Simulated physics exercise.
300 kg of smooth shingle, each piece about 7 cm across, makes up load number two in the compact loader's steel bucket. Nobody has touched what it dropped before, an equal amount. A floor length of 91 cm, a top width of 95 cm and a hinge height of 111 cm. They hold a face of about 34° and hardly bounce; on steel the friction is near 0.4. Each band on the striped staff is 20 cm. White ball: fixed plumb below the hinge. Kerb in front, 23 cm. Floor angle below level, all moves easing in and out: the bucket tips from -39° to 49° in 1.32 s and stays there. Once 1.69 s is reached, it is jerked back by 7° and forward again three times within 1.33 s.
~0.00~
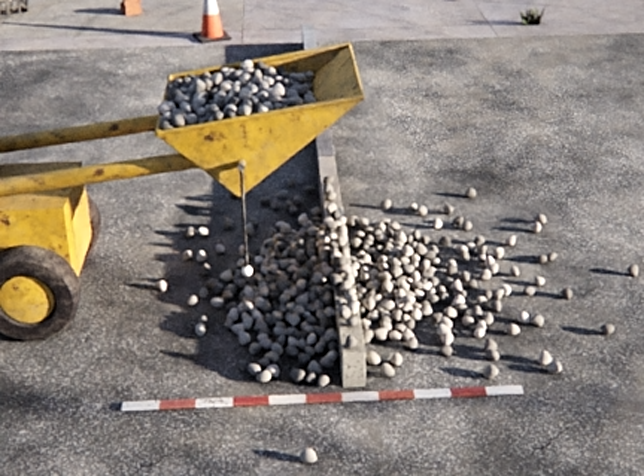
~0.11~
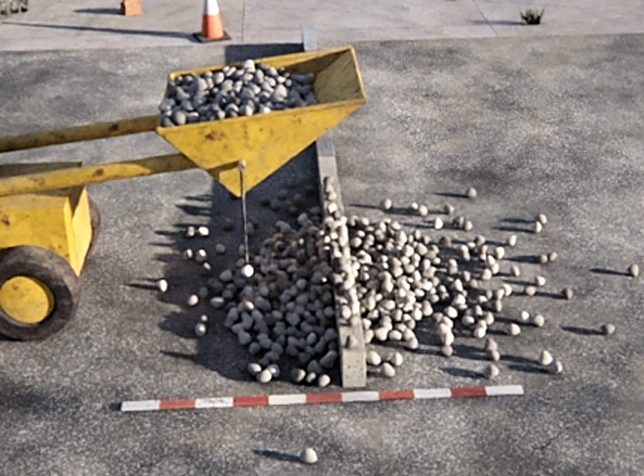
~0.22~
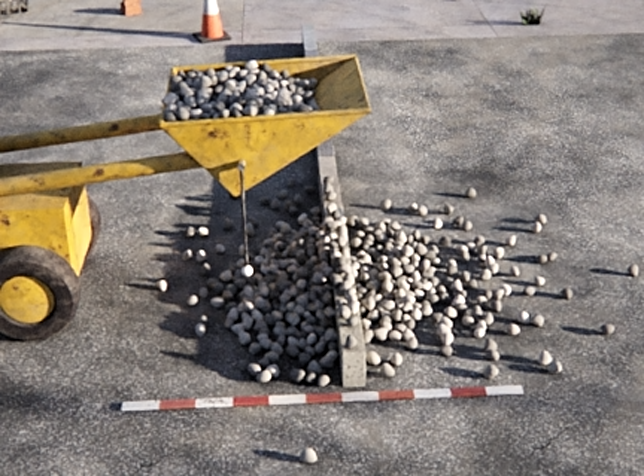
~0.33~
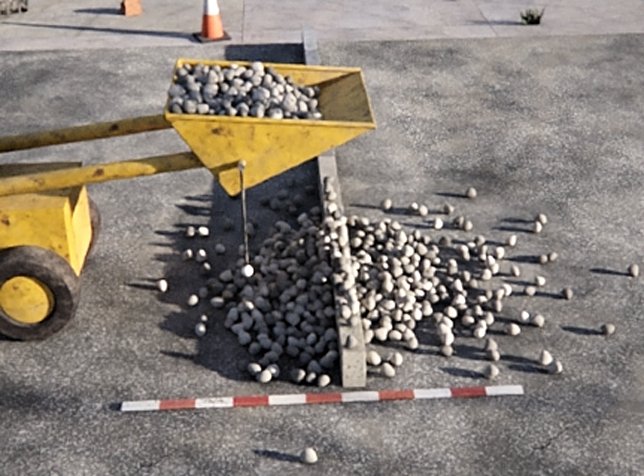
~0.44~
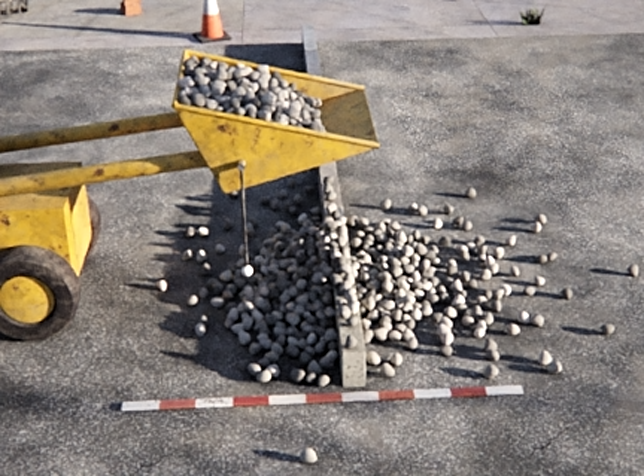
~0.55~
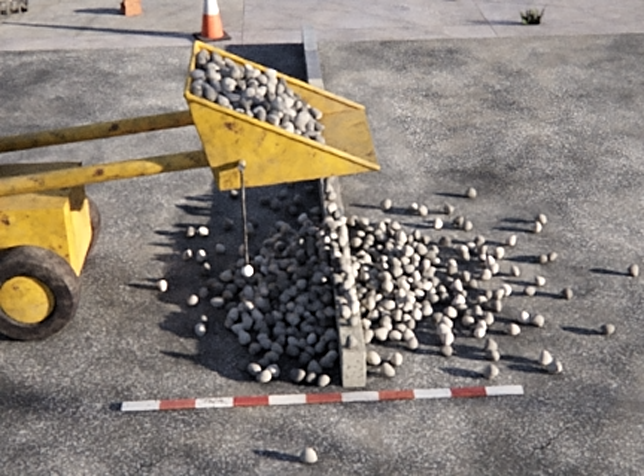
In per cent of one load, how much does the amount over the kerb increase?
About 77 per cent.
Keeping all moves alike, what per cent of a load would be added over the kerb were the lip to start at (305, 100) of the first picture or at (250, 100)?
First place: Roughly 15 %; second place: Roughly 0 %.
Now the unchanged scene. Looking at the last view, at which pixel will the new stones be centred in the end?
Their middle rests near (391, 273).
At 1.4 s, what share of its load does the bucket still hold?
It still holds about 25 per cent.
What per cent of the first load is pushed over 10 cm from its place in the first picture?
About 20 %.
After 1.0 s the floor is at 35°; in per cent of one load, 98 in the bucket, 68 on this side of the kerb, 34 over the kerb; the foremost stones are at (563, 265).
After 1.4 s the floor is at 49°; in per cent of one load, 26 in the bucket, 93 on this side of the kerb, 81 over the kerb; the foremost stones are at (563, 265).
After 3.5 s the floor is at 49°; in per cent of one load, 0 in the bucket, 89 on this side of the kerb, 111 over the kerb; the foremost stones are at (600, 267).
After 5.9 s the floor is at 49°; in per cent of one load, 0 in the bucket, 89 on this side of the kerb, 111 over the kerb; the foremost stones are at (600, 267). Net gain over the kerb, 77.
